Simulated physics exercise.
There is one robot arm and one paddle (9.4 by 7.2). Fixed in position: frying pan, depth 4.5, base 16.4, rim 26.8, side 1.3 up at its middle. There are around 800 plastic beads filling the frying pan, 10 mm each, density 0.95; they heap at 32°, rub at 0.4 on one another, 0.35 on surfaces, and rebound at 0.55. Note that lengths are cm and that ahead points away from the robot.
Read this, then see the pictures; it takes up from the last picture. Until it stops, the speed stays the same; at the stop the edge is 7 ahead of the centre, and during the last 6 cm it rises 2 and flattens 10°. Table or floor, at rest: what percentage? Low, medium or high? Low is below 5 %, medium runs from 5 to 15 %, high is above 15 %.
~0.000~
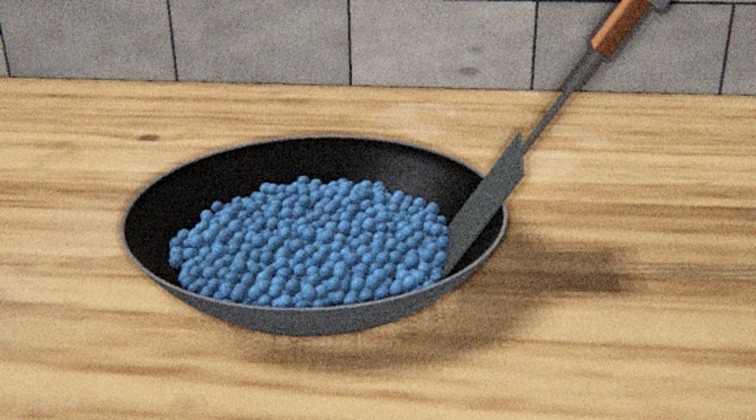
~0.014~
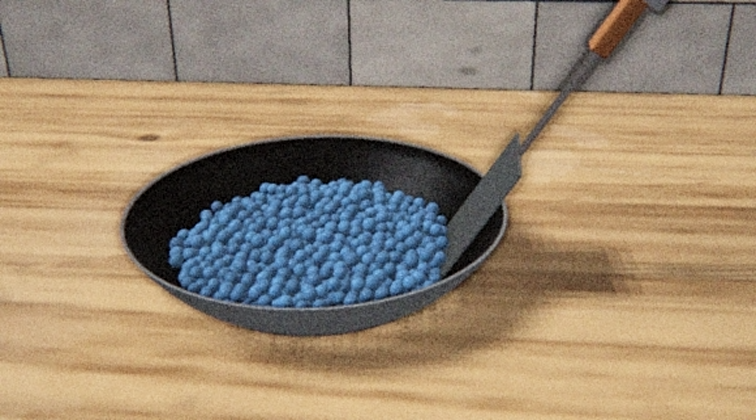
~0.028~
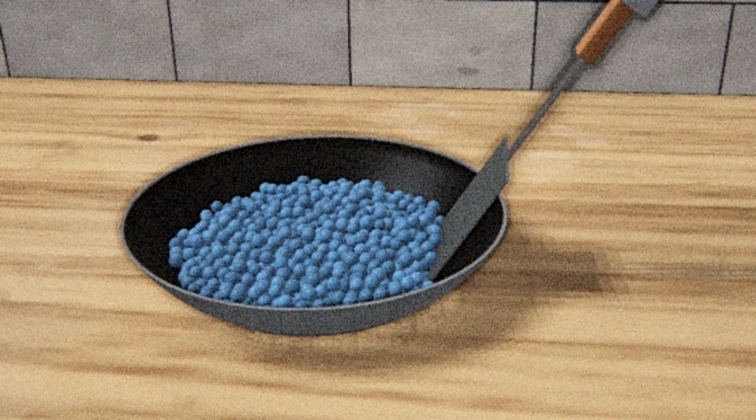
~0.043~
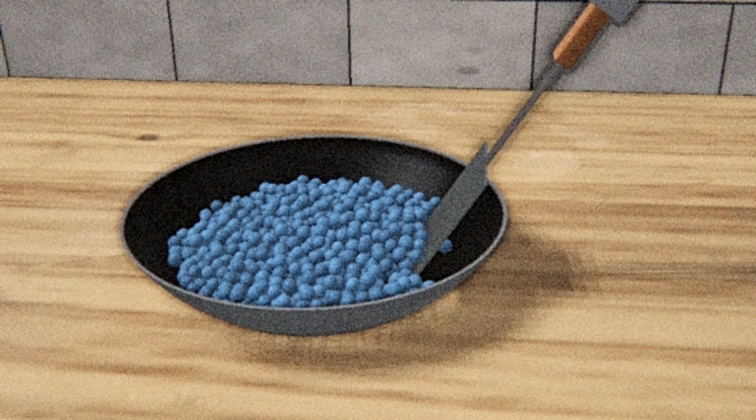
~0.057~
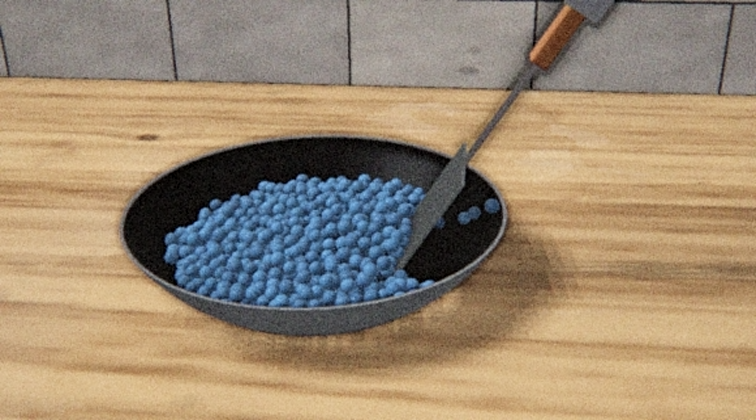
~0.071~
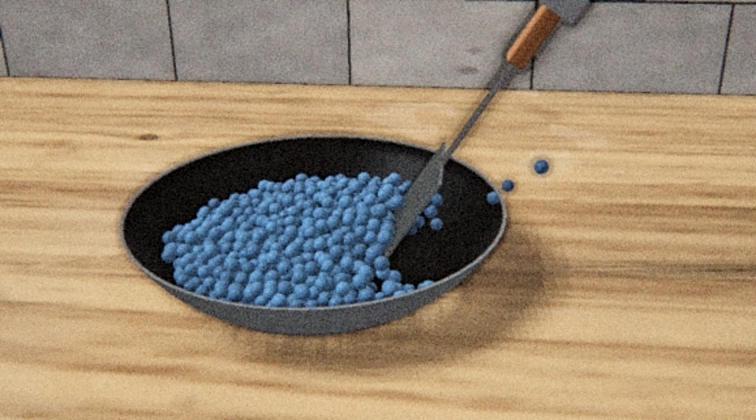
The share is medium, from 5 to 15 %.
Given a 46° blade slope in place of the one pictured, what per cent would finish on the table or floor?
Roughly 5 per cent.
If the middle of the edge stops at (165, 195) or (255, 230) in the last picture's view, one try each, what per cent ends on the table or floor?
About 30 and 5 per cent.
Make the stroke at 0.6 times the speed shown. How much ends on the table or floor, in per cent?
Estimate: Close to 0 %.
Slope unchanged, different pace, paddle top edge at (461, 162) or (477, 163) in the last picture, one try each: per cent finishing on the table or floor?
About 5 and 0 percent.
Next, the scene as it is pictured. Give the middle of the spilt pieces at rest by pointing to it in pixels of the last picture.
Approximately at (25, 240).
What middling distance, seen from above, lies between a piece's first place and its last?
I'd guess close to 3 centimetres.
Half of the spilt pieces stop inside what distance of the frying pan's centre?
I'd say some 26 centimetres, give or take.
After 0.11 s, sloping 58°, highest piece 15 above the table; 799 in the frying pan, 3 on the blade or in flight.
After 0.14 s, sloping 54°, highest piece 21 above the table; 799 in the frying pan, 3 on the blade or in flight.
After 0.36 s, sloping 48°, highest piece 28 above the table; 726 in the frying pan, 68 on the table or floor, 8 on the blade or in flight.
After 1.41 s, sloping 48°, highest piece 5 above the table; 725 in the frying pan, 77 on the table or floor.
In the end, 725 in the frying pan, 77 on the table or floor. That is 10 % on the table or floor.
